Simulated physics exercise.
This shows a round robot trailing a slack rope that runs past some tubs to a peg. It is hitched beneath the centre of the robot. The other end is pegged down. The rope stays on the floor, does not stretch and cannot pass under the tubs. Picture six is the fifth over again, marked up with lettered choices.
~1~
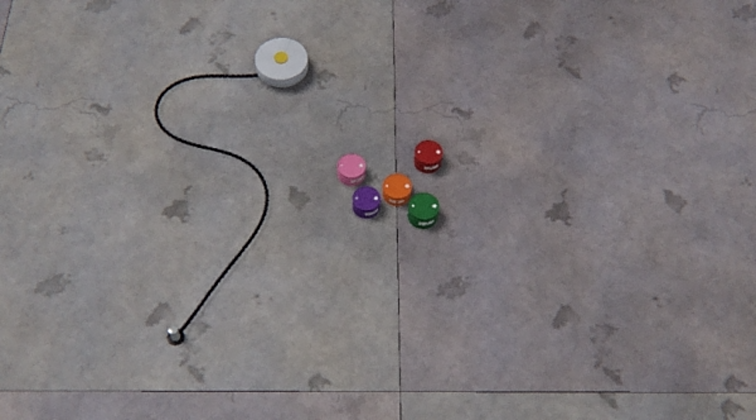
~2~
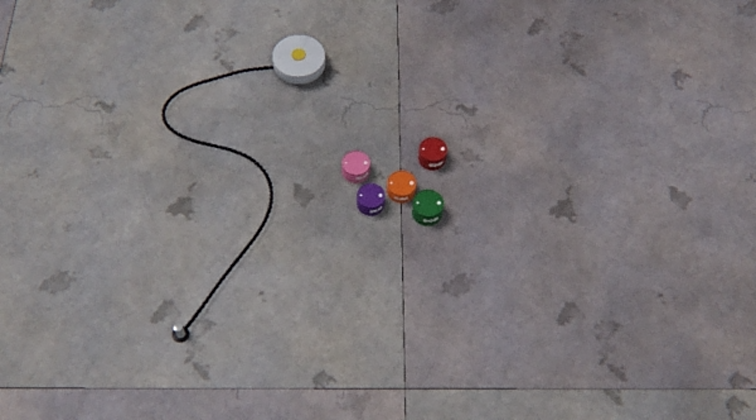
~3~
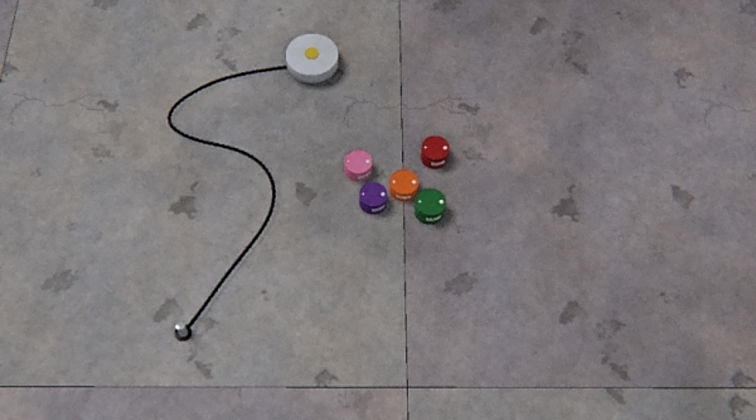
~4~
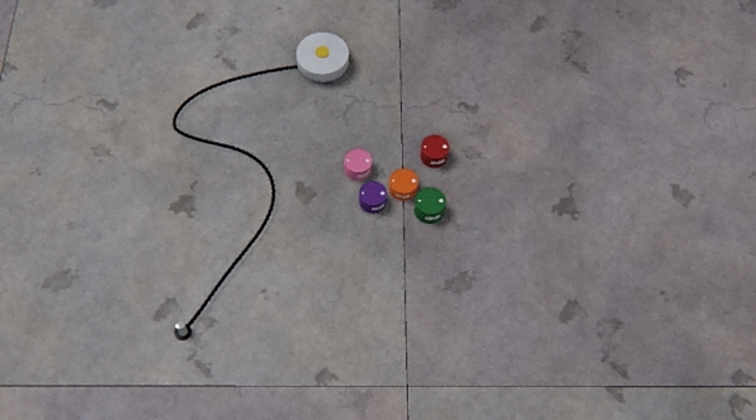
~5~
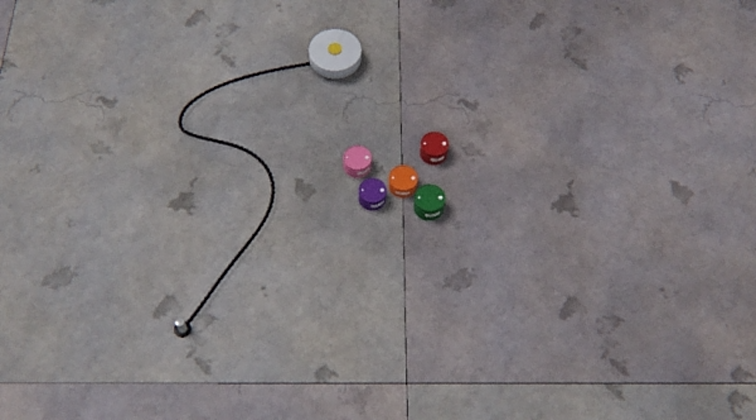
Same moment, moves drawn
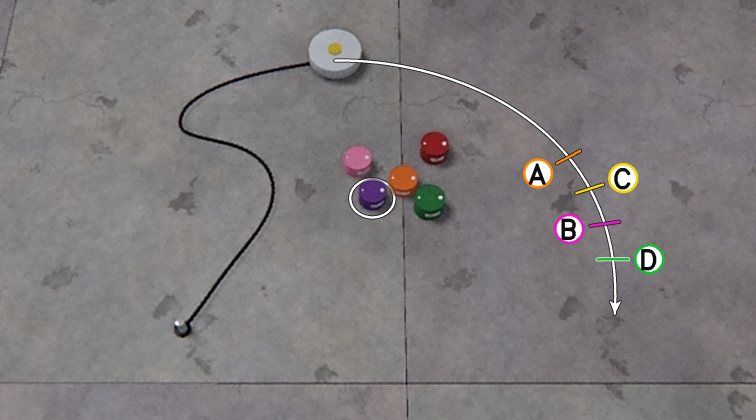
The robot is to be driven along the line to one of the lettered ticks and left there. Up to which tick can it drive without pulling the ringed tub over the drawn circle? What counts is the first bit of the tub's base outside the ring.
No farther than B.
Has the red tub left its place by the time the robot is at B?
Yes.
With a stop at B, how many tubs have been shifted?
Two.
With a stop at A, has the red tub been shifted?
No.
On the copy, A at (569, 157); B at (605, 224); C at (590, 189); D at (613, 259); the ring at (372, 198); the route from (335, 61) via (535, 124) to (615, 314).
On B. First, robot (452, 74); purple tub (372, 194).
Then, robot (554, 135); purple tub (372, 194).
Finally, robot (607, 219); red tub (435, 174); purple tub (373, 195); pink tub (367, 172); the purple tub is still in its ring.
By contrast, A is safe but short; C is safe but short; D drags the ringed tub to (377, 215).
